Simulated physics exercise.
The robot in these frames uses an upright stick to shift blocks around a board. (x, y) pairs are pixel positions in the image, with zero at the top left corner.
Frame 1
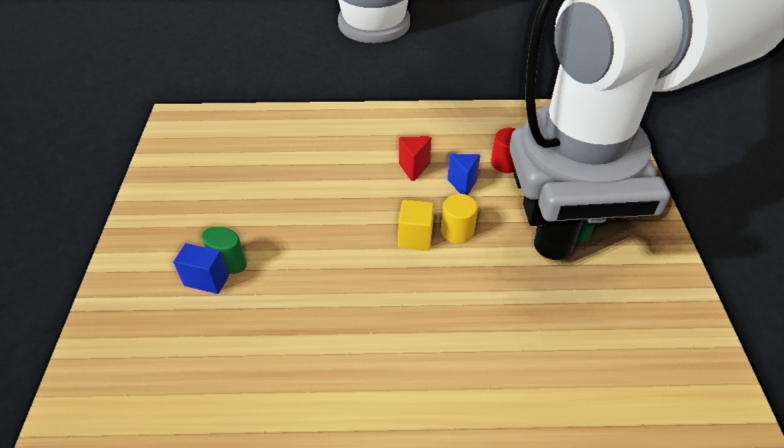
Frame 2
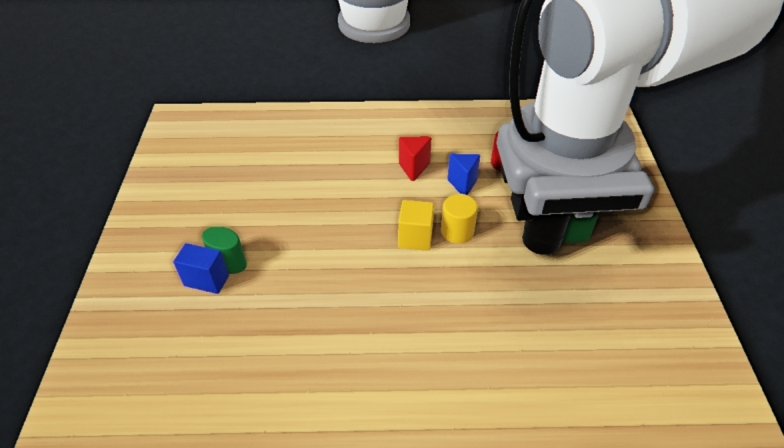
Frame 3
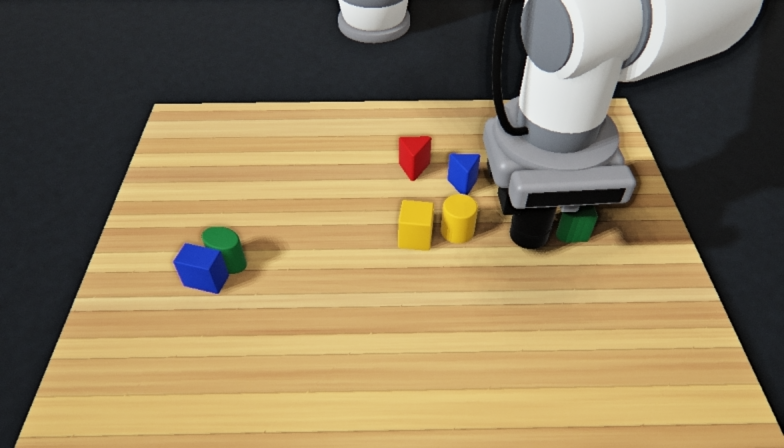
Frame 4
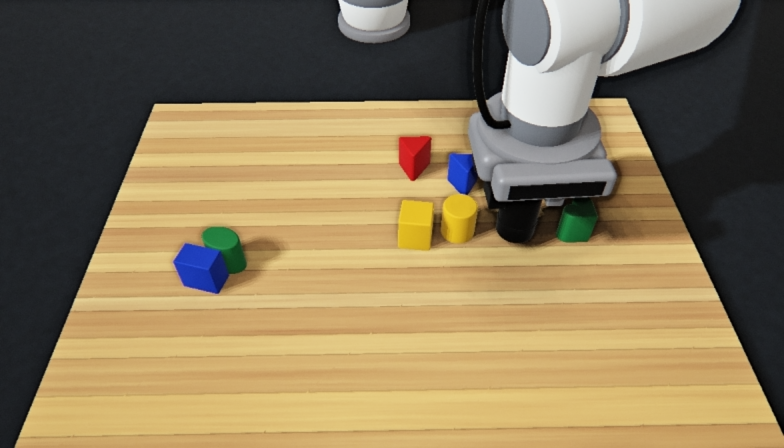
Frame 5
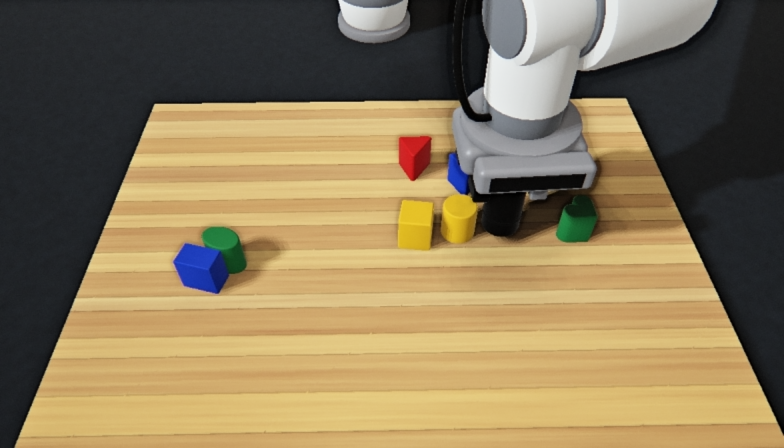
The robot arm glides left and slightly back across the board, while the blocks stay still.
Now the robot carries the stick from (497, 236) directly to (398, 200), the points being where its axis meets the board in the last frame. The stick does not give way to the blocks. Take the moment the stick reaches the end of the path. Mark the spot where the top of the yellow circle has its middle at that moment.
The middle of its upper face should be somewhere near (369, 188).
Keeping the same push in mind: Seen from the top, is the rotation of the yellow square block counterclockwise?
It seems so.
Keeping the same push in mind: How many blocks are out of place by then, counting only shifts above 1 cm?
Two of them.
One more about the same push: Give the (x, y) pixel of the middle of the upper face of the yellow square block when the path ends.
The centre of its top will be at (387, 214).
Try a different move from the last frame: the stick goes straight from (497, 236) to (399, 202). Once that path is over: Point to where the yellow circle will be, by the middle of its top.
Just about (367, 187).
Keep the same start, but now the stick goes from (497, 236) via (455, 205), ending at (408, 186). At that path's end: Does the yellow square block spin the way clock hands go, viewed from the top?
No - that is not the case.
The first path, step by step. One third of the way, stick (463, 211); yellow square block (403, 211), turned 40° anticlockwise; yellow circle (429, 196).
Two thirds of the way, stick (429, 199); yellow square block (388, 214), turned 85° anticlockwise; yellow circle (396, 190).
At the end, stick (398, 189); red triangular block still; yellow square block (387, 214), turned 90° anticlockwise; yellow circle (369, 188).
